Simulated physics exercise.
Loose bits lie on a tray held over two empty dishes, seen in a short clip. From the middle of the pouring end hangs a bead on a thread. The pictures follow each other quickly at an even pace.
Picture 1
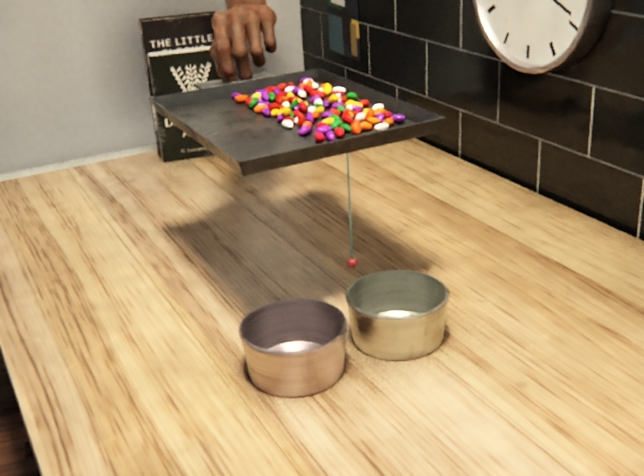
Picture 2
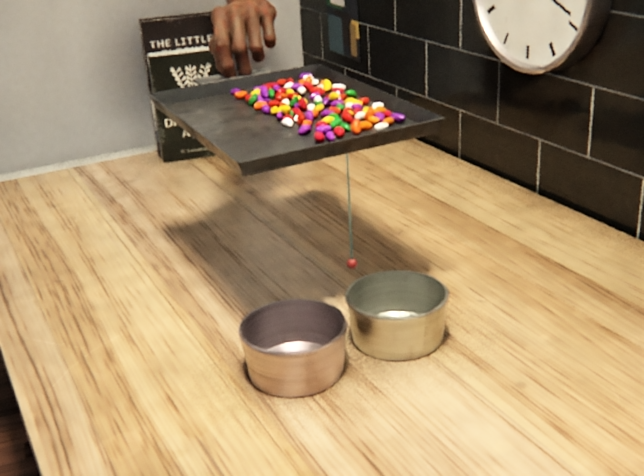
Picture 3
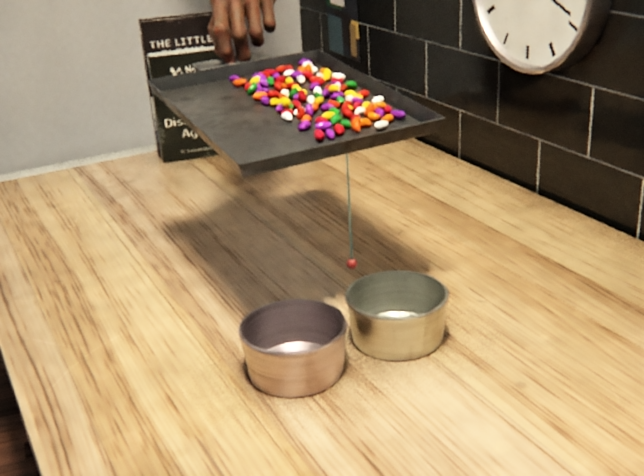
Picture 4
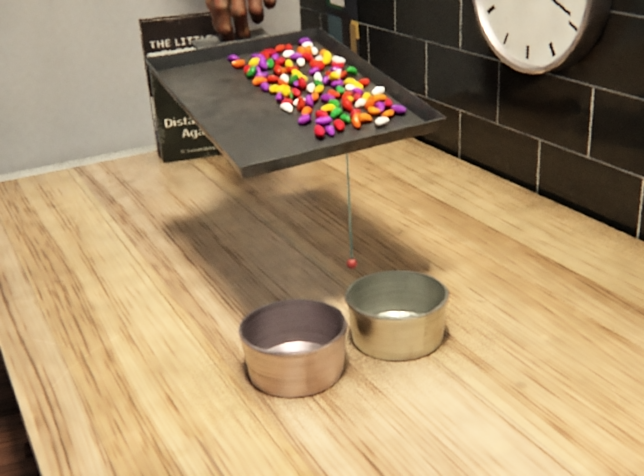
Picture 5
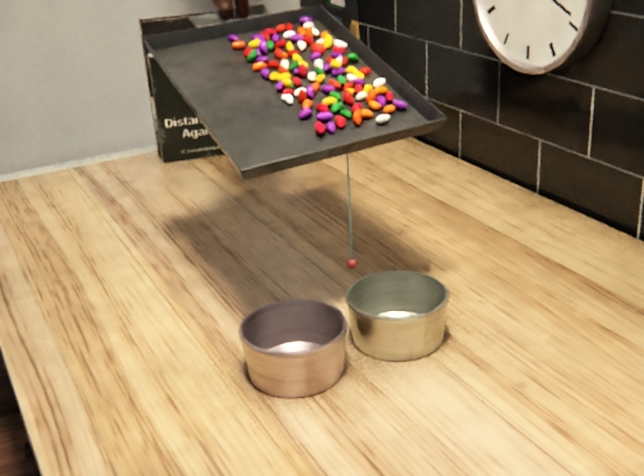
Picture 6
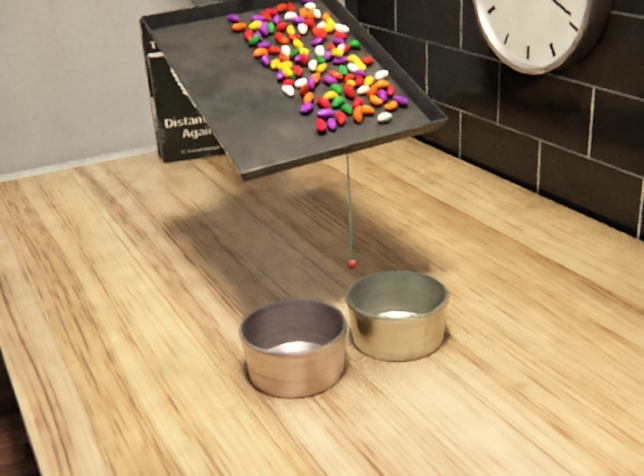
On a wooden counter, a hand raises the back of a tray of colourful jelly beans.
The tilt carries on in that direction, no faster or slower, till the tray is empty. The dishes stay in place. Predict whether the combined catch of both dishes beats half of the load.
Majority caught.
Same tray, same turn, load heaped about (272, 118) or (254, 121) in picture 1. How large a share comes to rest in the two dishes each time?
It comes to about 80 per cent the first time and about 80 per cent the second.
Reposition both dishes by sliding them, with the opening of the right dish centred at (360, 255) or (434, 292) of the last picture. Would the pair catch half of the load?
Short of half and then the bulk of it.
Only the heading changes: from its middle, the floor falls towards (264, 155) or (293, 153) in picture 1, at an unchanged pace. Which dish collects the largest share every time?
Number one favours the left of the two; number two favours the left of the two.
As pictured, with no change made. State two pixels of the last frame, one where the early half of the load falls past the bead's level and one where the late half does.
About (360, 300) to begin with, then about (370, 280).
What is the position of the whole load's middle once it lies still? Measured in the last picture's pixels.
The centre ends up roughly at (376, 344).
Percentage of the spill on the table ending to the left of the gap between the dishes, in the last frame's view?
It comes to near 30 percent of the spill.
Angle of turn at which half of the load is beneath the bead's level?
That happens at around 90°.
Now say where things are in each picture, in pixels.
In the first picture, corners of the pouring end near (242, 159) and (437, 117), level; middle of the load near (320, 107), jelly beans; left dish near (318, 367); right dish near (424, 332); bead on its thread near (352, 263).
In the second picture, corners of the pouring end near (242, 159) and (437, 117), level; middle of the load near (319, 105).
In the third picture, corners of the pouring end near (243, 161) and (437, 117), tipped barely, level across its low end; middle of the load near (319, 97).
In the fourth picture, corners of the pouring end near (243, 163) and (438, 116), tipped a little, level across its low end; middle of the load near (319, 84).
In the fifth picture, corners of the pouring end near (244, 165) and (439, 116), tipped clearly, level across its low end; middle of the load near (320, 72).
In the sixth picture, corners of the pouring end near (245, 167) and (440, 116), tipped clearly, level across its low end; middle of the load near (321, 60); left dish near (318, 368); right dish near (424, 333).
Shortly afterwards, tray tipped steeply; the bulk on the tray; near a quarter in the air.
Next, tray tipped past a quarter turn; only a few on the tray; near a third in the left dish; near a quarter in the right dish; near a quarter outside both; near a quarter in the air.
Some moments later, tray tipped past a quarter turn; near a third in the left dish; near a third in the right dish; near a third outside both.
In the end, tray tipped past a quarter turn; near a third in the left dish; near a third in the right dish; near a third outside both.
